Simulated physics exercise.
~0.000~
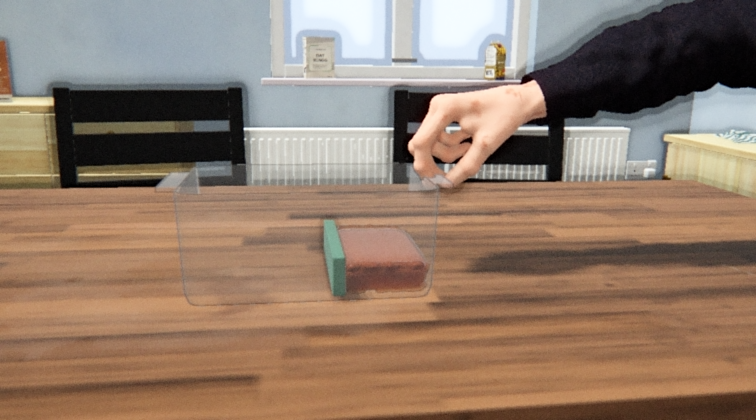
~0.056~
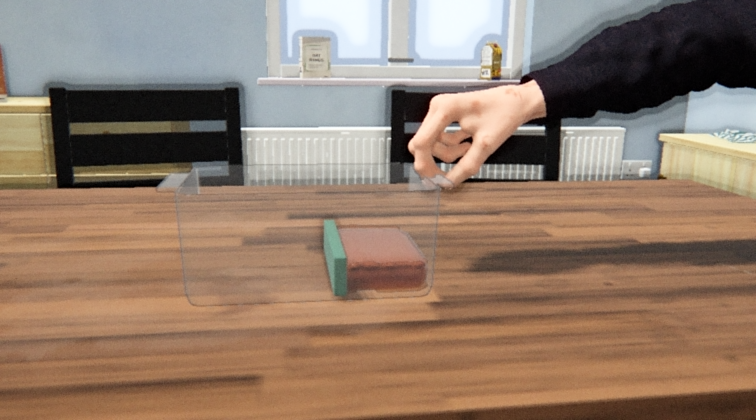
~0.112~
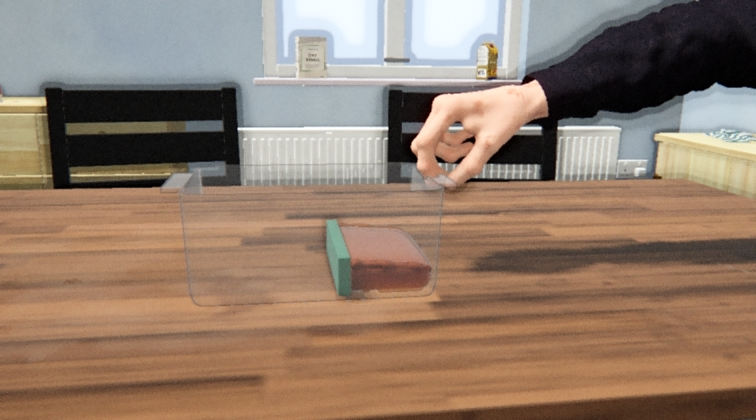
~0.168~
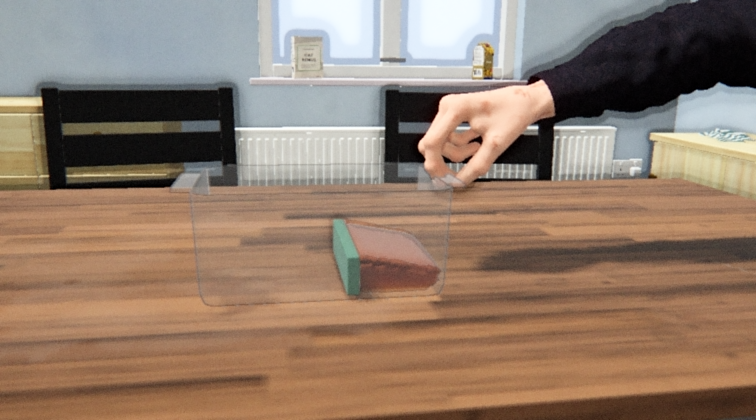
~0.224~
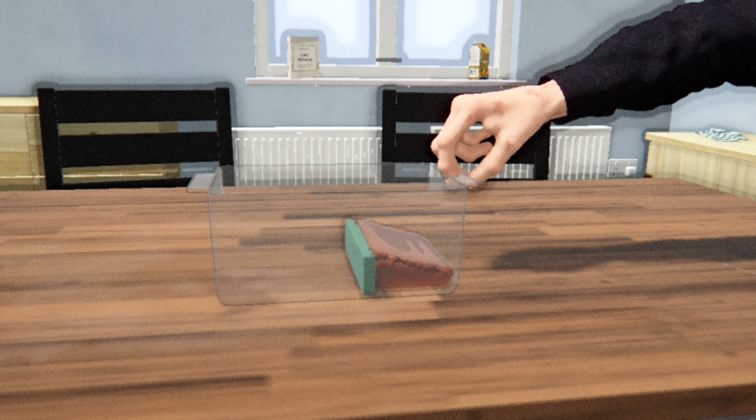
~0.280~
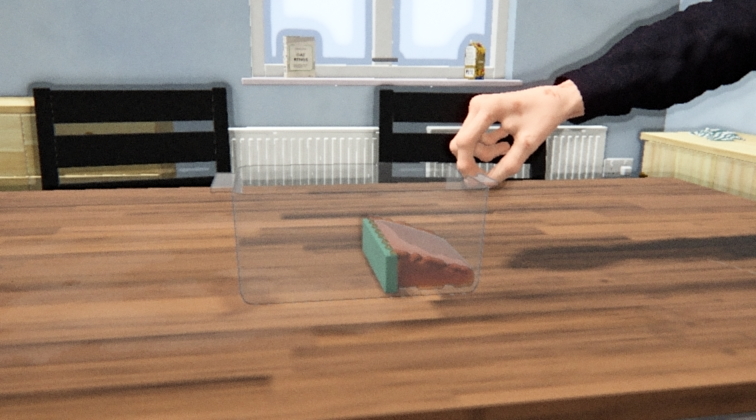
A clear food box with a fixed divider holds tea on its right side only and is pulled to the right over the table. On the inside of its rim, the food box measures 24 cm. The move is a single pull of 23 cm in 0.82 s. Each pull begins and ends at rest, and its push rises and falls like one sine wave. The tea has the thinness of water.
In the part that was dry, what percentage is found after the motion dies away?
About 2 out of 100.
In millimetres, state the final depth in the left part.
Roughly 0 millimetres.
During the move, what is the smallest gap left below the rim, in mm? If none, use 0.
It peaks some 60 mm below the rim.
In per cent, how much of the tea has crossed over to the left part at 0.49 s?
Share: Around 2 percent.
Then, 0.49 s in, it has gone 16 cm; 2 per cent is on the left side and 0 is out of the food box.
Then, 0.69 s in, it has gone 22 cm; 2 per cent is on the left side and 0 is out of the food box.
Then, 0.90 s in, it has gone 23 cm; 2 per cent is on the left side and 0 is out of the food box.
Then, 1.11 s in, it has gone 23 cm; 2 per cent is on the left side and 0 is out of the food box.
Finally, 2 per cent is on the left side and 0 is out of the food box.
